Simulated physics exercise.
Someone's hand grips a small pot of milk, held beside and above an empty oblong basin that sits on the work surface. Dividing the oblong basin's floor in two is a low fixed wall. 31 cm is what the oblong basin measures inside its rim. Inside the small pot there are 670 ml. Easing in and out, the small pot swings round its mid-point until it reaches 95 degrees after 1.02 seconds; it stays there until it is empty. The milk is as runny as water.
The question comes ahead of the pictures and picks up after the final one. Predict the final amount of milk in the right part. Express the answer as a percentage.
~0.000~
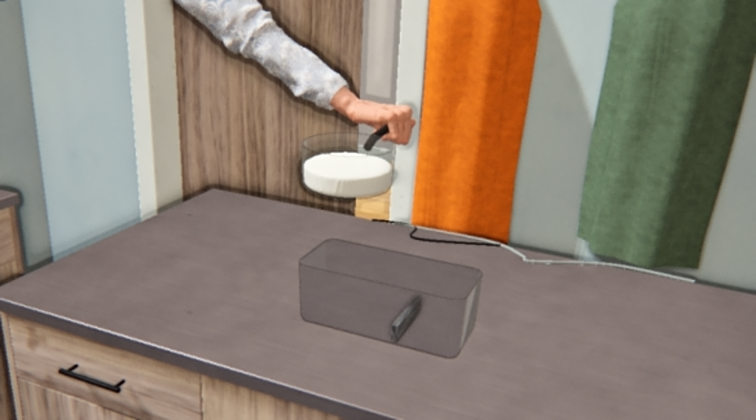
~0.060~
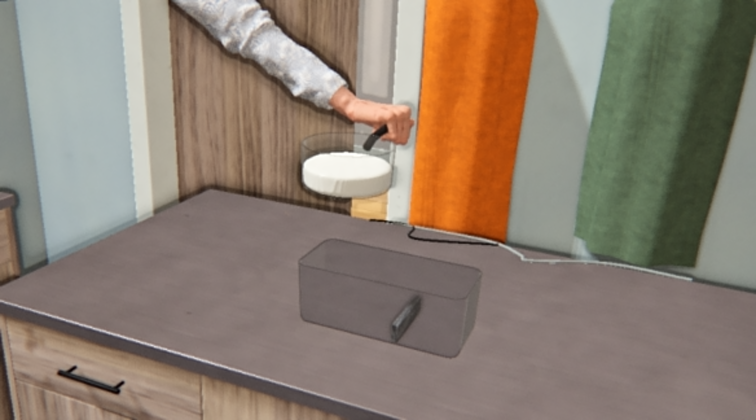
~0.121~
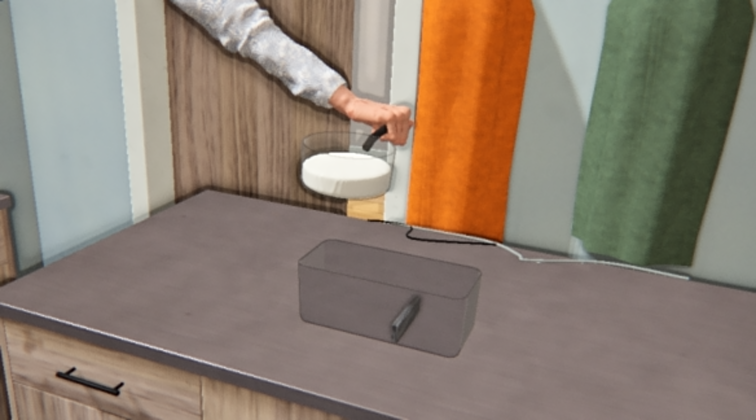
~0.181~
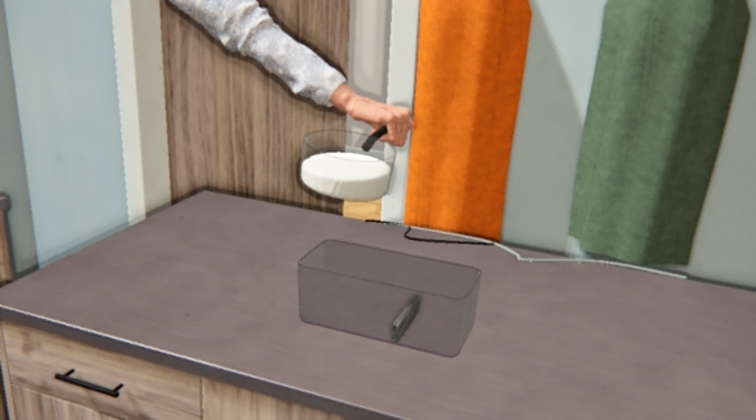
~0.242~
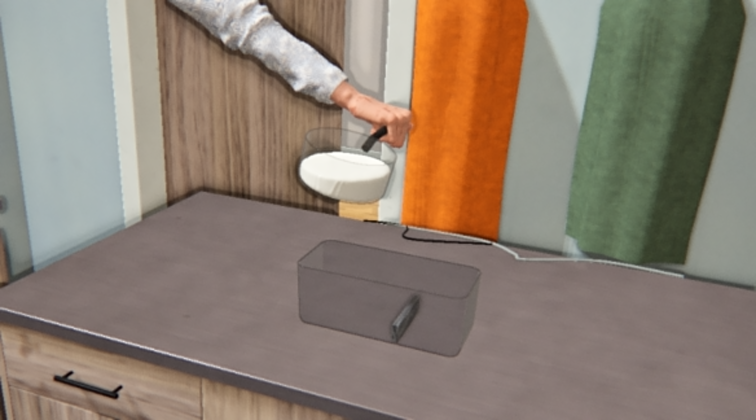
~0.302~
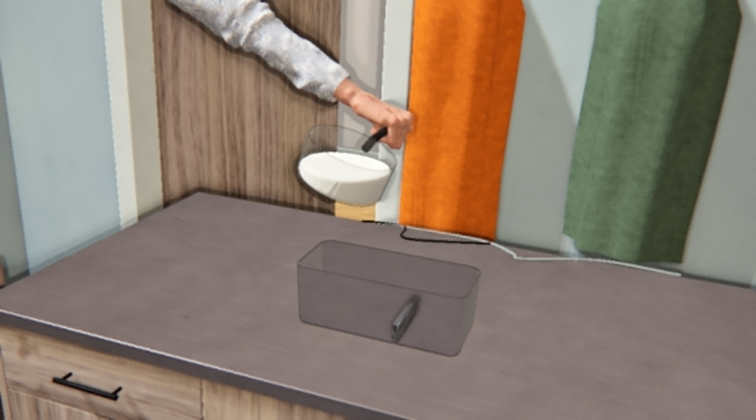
The right part ends with roughly 54 per cent.
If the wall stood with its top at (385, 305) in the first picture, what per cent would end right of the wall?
Estimate: Close to 90 per cent.
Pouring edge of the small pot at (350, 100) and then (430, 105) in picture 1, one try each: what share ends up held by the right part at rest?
It comes to 10 per cent, and then 60 per cent.
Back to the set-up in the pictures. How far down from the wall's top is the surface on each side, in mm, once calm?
Left: Roughly 20 mm; right: Roughly 6 mm.
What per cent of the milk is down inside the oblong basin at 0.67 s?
I'd put it near 5 percent.
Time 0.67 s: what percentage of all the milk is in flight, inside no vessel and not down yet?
I'd put it at about 36 percent.
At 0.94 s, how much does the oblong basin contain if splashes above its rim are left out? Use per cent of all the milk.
About 64 %.
Then, 0.67 s in, the tilt is 70° and 60 per cent is still to pour, 2 is left of the wall and 4 right of it.
Then, 0.94 s in, the tilt is 93° and 18 per cent is still to pour, 15 is left of the wall and 50 right of it.
Then, 1.22 s in, the tilt is 95° and 4 per cent is still to pour, 37 is left of the wall and 54 right of it.
Then, 1.52 s in, the tilt is 95° and 1 per cent is still to pour, 45 is left of the wall and 53 right of it.
Finally, 46 per cent lies left of the wall, 54 right of it and 1 outside.
